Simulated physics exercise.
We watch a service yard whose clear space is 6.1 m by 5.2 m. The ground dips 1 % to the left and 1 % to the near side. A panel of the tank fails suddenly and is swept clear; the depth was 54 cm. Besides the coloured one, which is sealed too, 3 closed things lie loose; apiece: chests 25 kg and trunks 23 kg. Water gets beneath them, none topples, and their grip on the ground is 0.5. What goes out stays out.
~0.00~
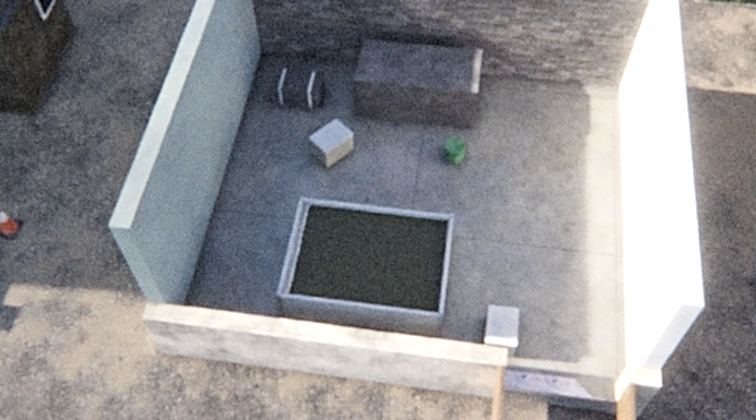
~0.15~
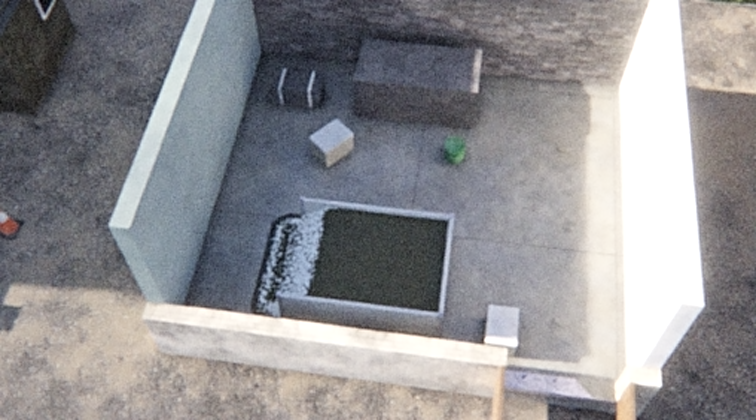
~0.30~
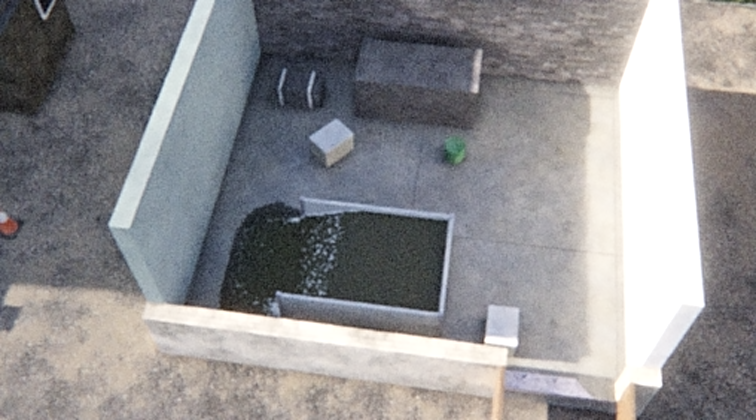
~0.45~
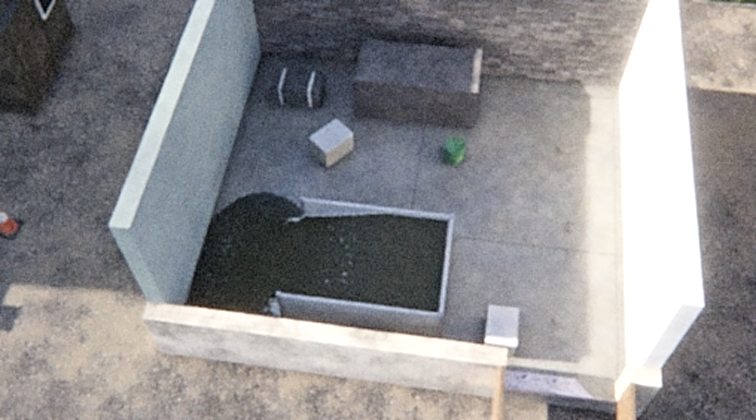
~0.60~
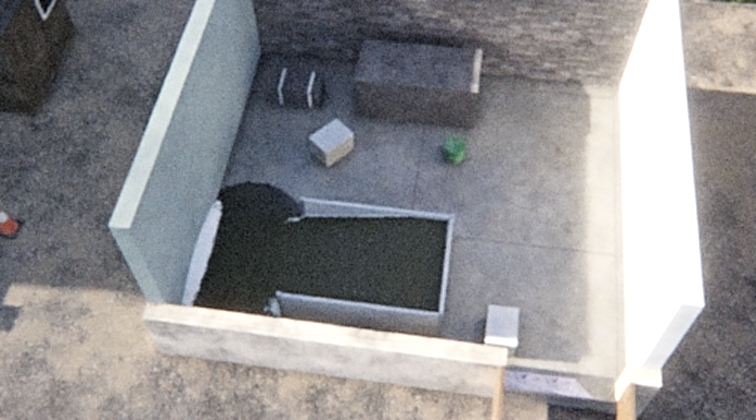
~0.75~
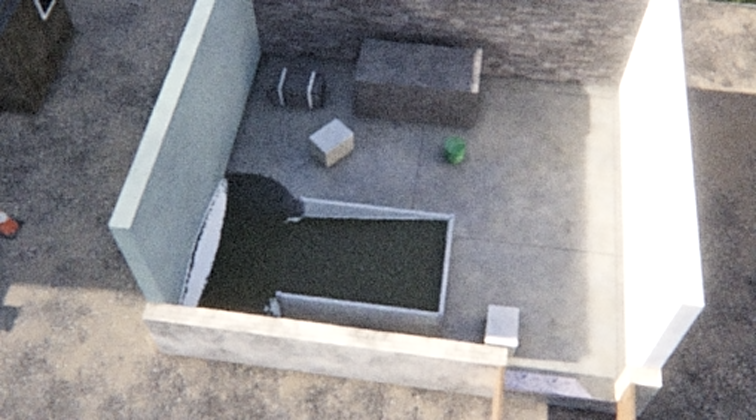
Dark water surging from the left end of a low tank, spreading to the pale left wall while the green pail stays put.
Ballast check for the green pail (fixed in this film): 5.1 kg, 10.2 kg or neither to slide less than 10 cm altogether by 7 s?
Verdict: The smaller load will do.
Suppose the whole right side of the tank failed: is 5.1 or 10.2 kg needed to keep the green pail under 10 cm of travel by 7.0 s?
Then only the larger load is enough.
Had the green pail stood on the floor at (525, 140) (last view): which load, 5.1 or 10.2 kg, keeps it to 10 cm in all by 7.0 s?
Either load holds.
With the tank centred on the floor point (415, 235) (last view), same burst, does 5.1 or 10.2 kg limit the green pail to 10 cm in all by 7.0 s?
In that case the smaller load will do.
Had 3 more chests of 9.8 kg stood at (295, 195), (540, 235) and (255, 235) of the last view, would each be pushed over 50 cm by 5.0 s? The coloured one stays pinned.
In turn: Past it, short of it, more.
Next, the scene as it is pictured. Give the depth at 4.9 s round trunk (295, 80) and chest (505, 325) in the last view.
About 15 and 4 cm.
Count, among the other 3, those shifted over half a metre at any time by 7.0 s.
That makes 2.
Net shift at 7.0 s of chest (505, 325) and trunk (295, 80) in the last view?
In turn: 60 cm, 80 cm.
After 1.4 s the green pail would be 0 cm from its start with 5.1 kg and 0 cm from its start with 10.2 kg; 0 cm of water round it then.
After 3.1 s the green pail would be 0 cm from its start with 5.1 kg and 0 cm from its start with 10.2 kg; 0 cm of water round it then.
After 4.9 s the green pail would be 0 cm from its start with 5.1 kg and 0 cm from its start with 10.2 kg; 2 cm of water round it then.
After 7.0 s the green pail would be 0 cm from its start with 5.1 kg and 0 cm from its start with 10.2 kg; 3 cm of water round it then.
